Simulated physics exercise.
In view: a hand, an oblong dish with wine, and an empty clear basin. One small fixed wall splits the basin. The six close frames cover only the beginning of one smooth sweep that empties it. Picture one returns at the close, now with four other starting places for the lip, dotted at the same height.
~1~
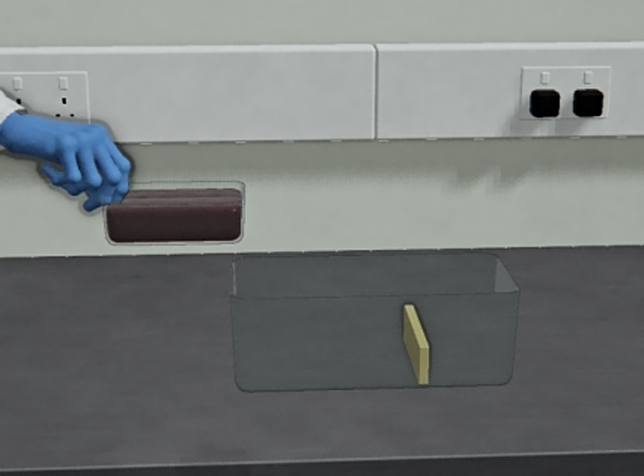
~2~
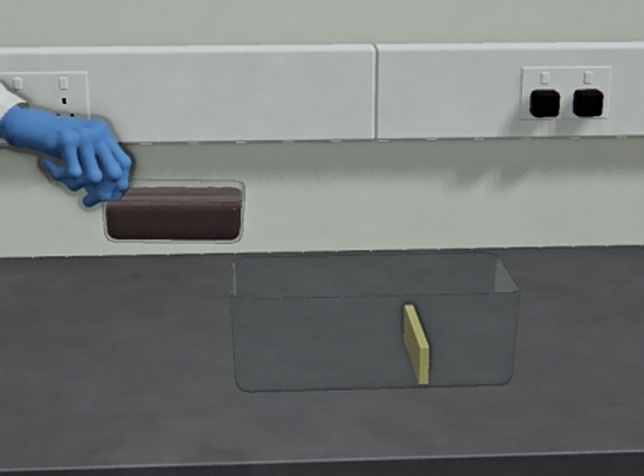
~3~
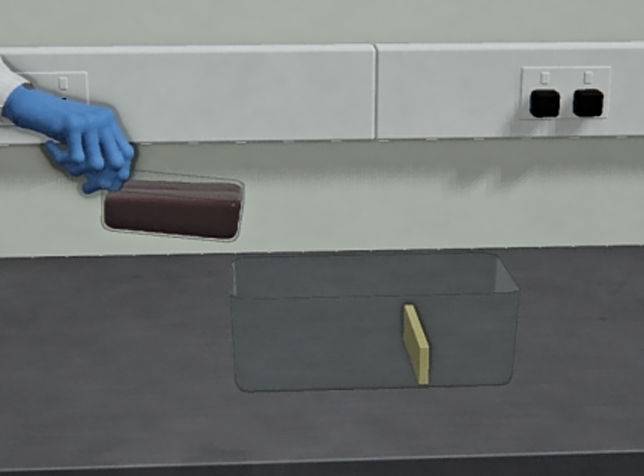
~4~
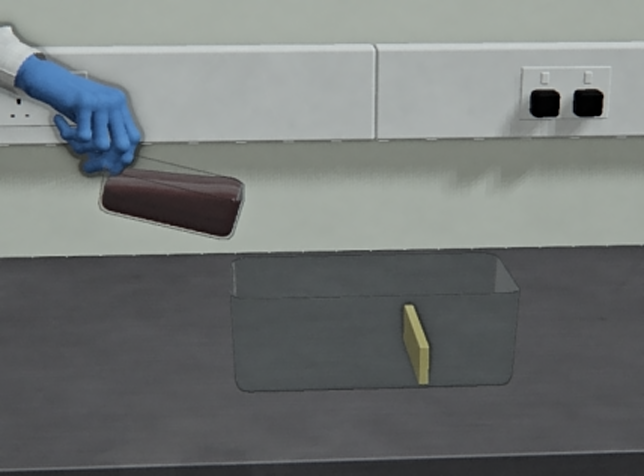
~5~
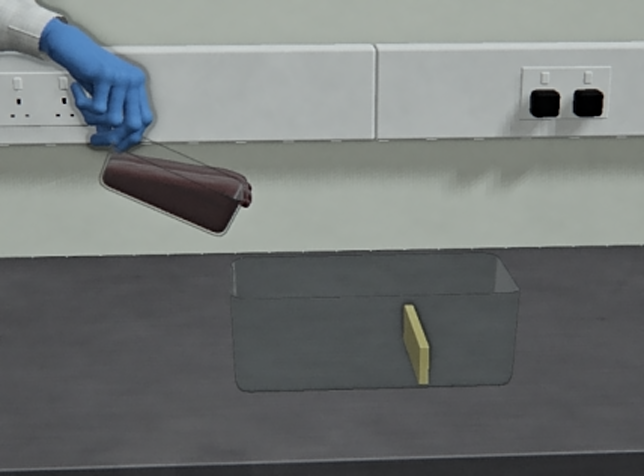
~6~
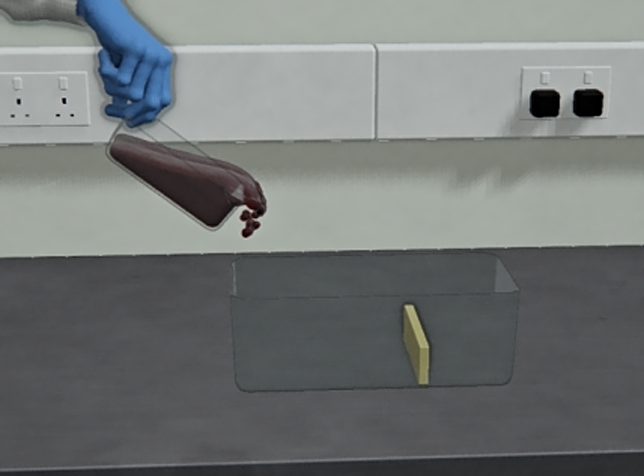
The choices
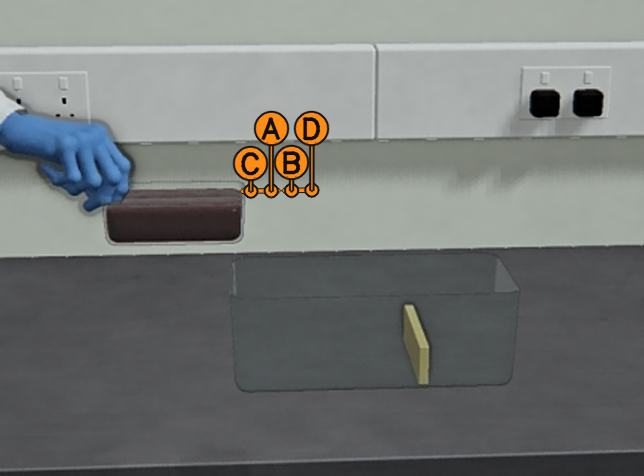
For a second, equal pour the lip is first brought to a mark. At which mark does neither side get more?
Best: D.
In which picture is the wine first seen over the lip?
Picture 4.
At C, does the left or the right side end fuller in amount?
The left side.
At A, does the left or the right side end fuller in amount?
More ends on the left.
On the marked copy, A at (271, 190); B at (291, 190); C at (250, 191); D at (311, 190).
Choosing A, about 85 % ends left of the wall and 8 % right of it; 7 % is lost outside.
Choosing B, about 76 % ends left of the wall and 15 % right of it; 9 % is lost outside.
Choosing C, about 84 % ends left of the wall and 6 % right of it; 9 % is lost outside.
Choosing D, about 47 % ends left of the wall and 44 % right of it; 8 % is lost outside.
